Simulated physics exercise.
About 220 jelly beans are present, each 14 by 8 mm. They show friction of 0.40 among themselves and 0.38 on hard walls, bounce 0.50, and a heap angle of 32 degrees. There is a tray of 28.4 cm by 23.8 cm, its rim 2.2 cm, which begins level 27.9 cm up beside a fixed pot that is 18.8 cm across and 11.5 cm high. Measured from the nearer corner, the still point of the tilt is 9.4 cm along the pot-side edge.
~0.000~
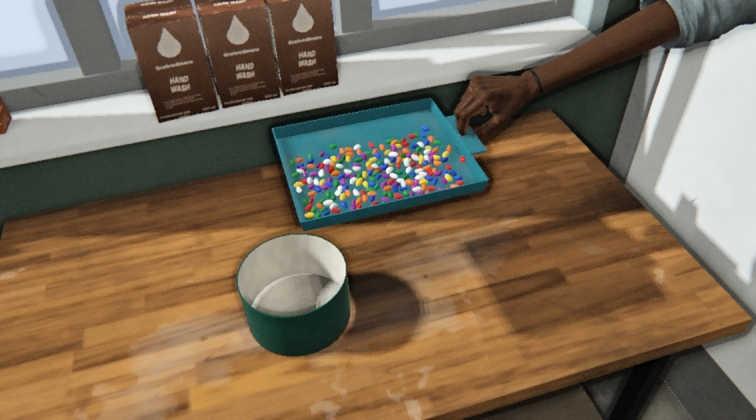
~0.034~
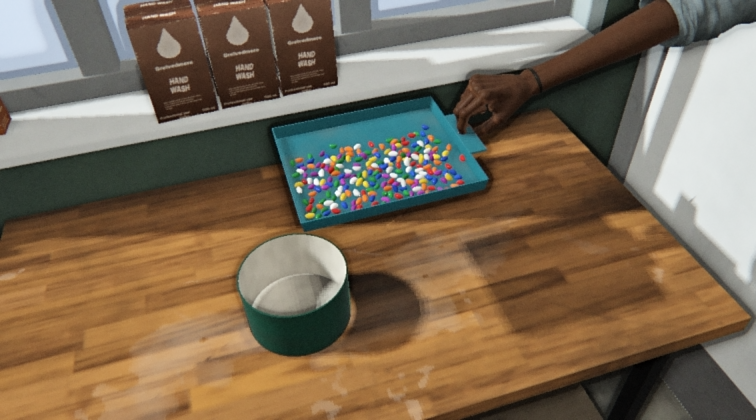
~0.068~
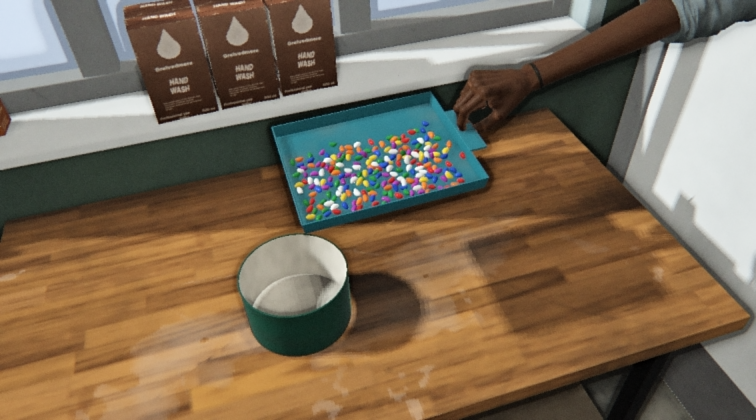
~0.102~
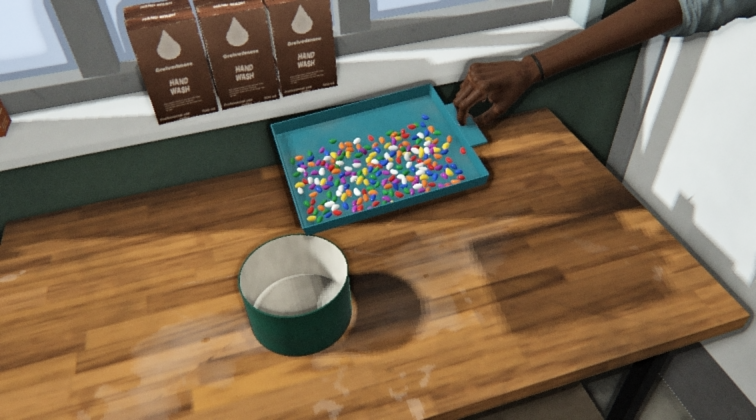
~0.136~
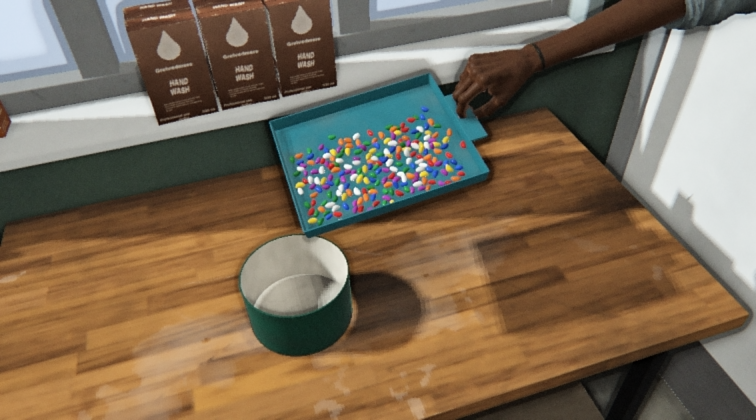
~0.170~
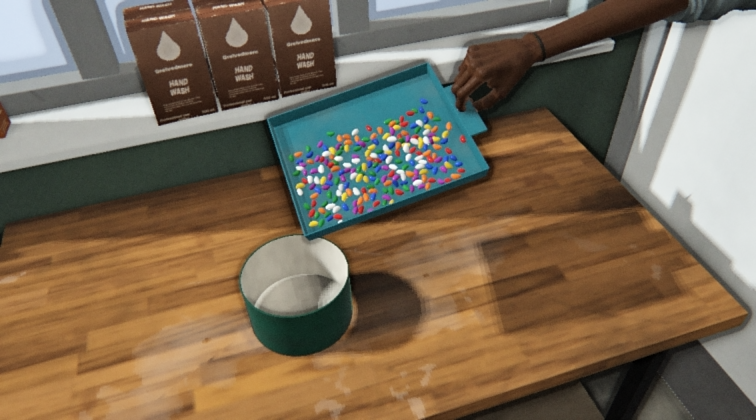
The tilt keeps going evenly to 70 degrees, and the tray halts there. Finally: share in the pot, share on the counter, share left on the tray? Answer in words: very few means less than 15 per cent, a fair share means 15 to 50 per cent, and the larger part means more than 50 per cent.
Pot: A fair share. Counter: A fair share. Tray: A fair share.
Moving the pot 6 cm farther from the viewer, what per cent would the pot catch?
Result after the change: About 0 in a hundred.
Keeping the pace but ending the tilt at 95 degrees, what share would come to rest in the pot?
That comes out at some 70 per cent.
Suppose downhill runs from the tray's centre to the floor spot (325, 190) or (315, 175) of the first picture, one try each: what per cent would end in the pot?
First try: About 30 percent; second try: About 20 percent.
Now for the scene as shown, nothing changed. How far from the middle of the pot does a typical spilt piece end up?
Roughly 24 cm from the centre.
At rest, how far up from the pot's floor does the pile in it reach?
Close to 1.0 cm up.
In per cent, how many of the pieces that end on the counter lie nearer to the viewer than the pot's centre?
I'd put it at around 100 per cent.
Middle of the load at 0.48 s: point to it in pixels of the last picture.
Approx. (350, 199).
After 0.36 s, tilt 45 degrees; the tray holds 100 %, the pot 0 %.
After 0.48 s, tilt 63 degrees; the tray holds 100 %, the pot 0 %.
After 0.74 s, tilt 70 degrees; the tray holds 50 %, the pot 10 %.
By 2.5 s all is still; pot 35 %, counter 40 %, tray 25 %.
